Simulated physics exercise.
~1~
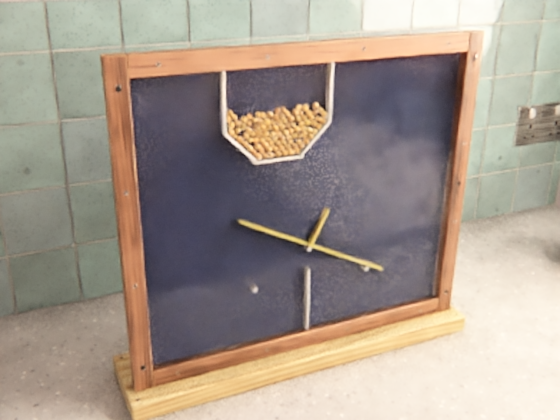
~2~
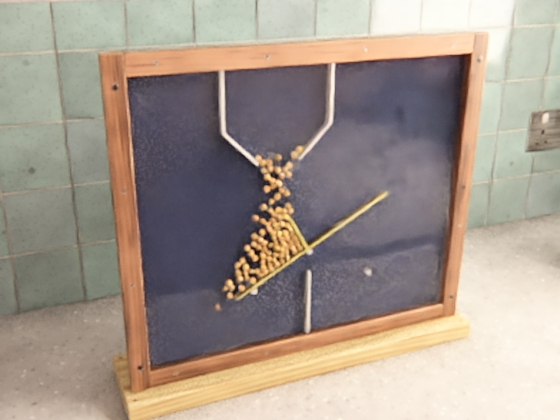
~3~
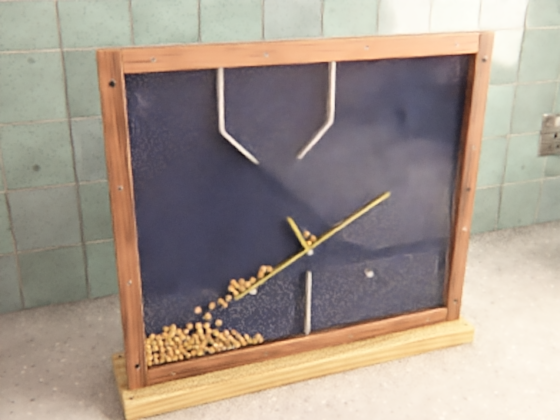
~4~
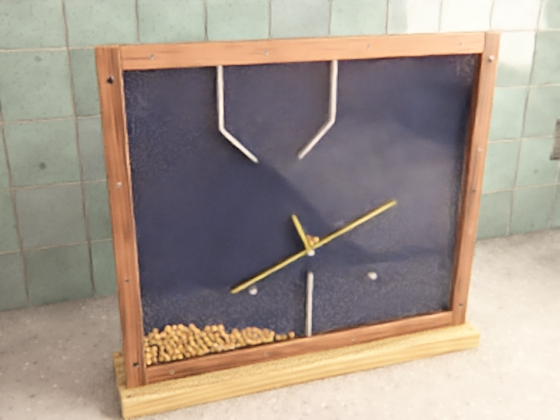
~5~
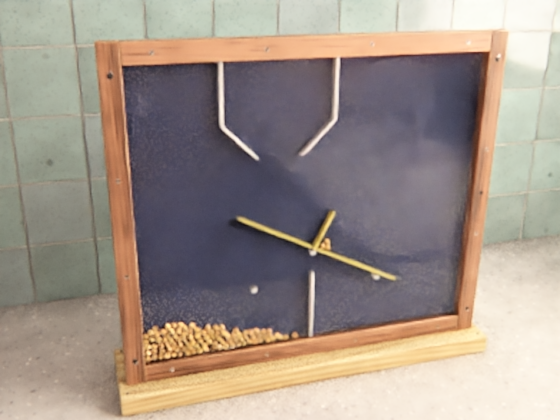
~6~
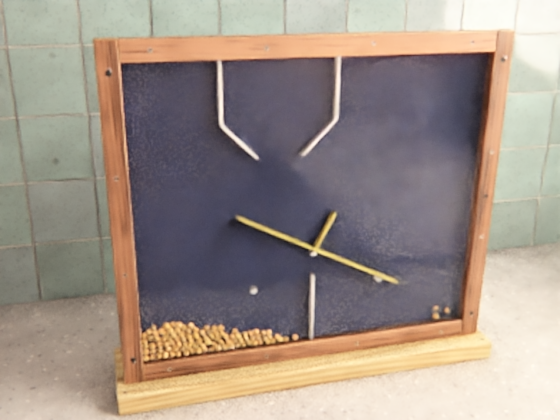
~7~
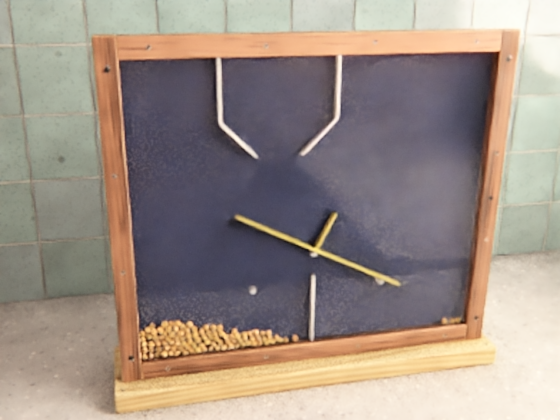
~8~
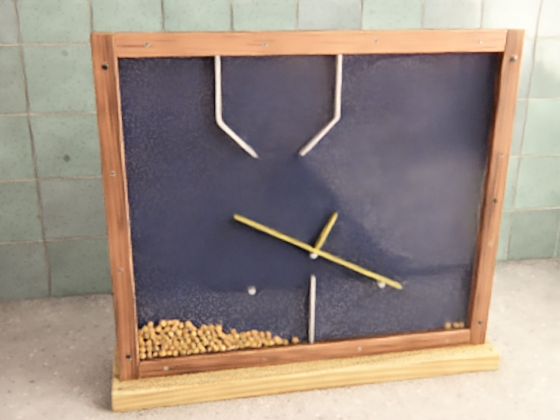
On a pale counter before green tiles, wooden beads pour from a hopper in a shallow framed box onto a yellow tray, which tips left and spills nearly all into the left bin, then swings back down to the right, dropping a few into the right bin.
